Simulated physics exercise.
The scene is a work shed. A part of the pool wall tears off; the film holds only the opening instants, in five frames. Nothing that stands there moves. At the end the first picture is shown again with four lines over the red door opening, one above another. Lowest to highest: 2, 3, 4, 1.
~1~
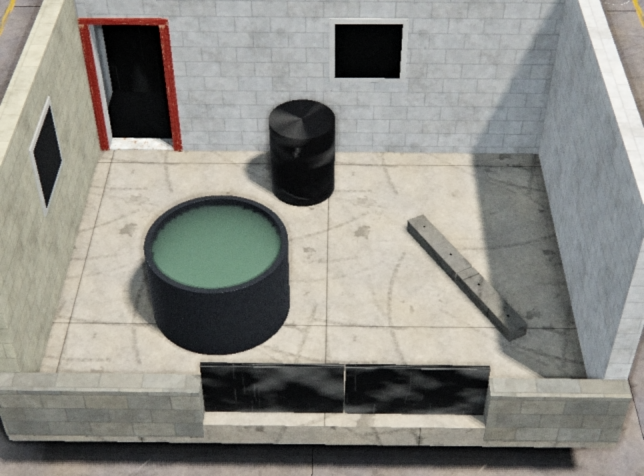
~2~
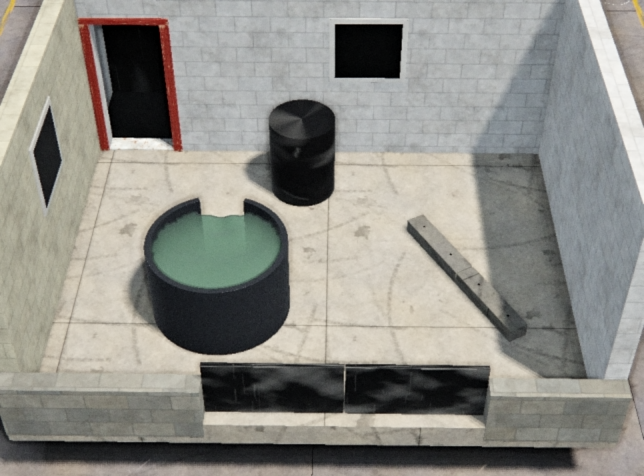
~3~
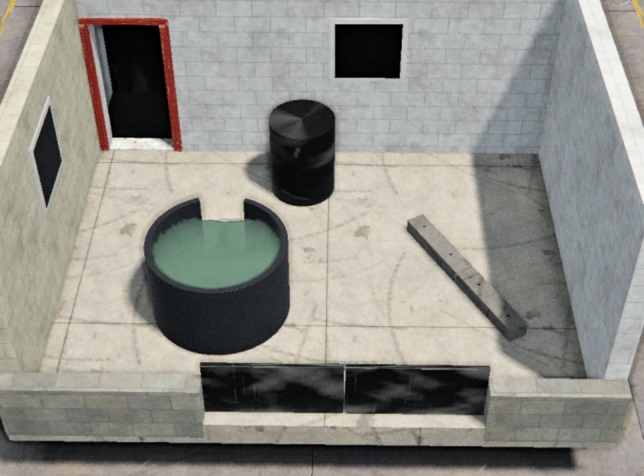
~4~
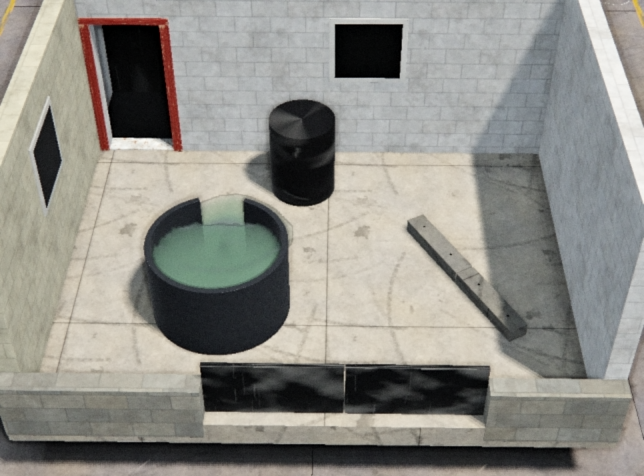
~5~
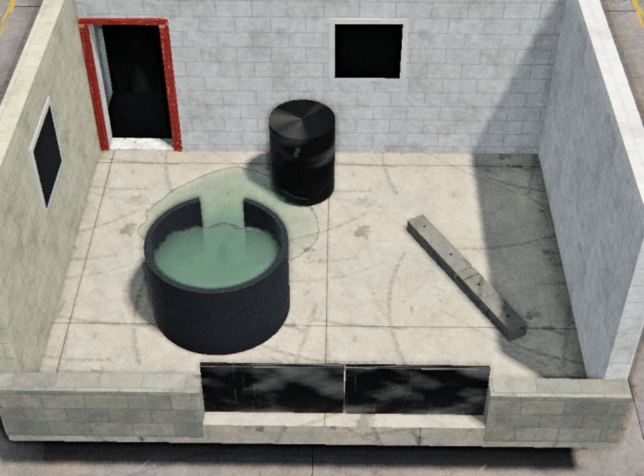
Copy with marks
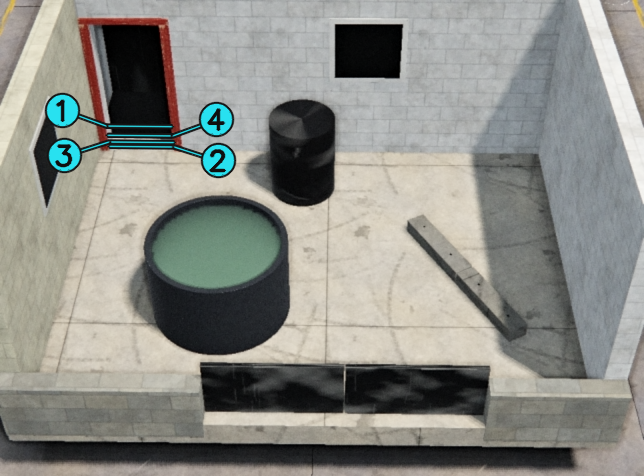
Green water poured out through a gap that opened in the back rim of a round, dark pool, then spread in a thin sheet across the shed floor behind it, reaching around a black barrel.
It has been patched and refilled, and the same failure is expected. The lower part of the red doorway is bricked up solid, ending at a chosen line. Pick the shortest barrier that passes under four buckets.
That is height 4.
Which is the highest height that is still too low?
It is 3.
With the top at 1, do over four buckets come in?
No.
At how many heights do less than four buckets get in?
Two of the four.
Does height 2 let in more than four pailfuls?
Yes, that goes wrong.
In cyan, 1 at (139, 126); 2 at (142, 146); 3 at (141, 142); 4 at (140, 135); from the bottom up 2, 3, 4, 1.
With 1, nothing gets over.
With 2, some 25 bucketfuls get in.
With 3, about 9 bucketfuls get in.
With 4, a bucket or two gets in.
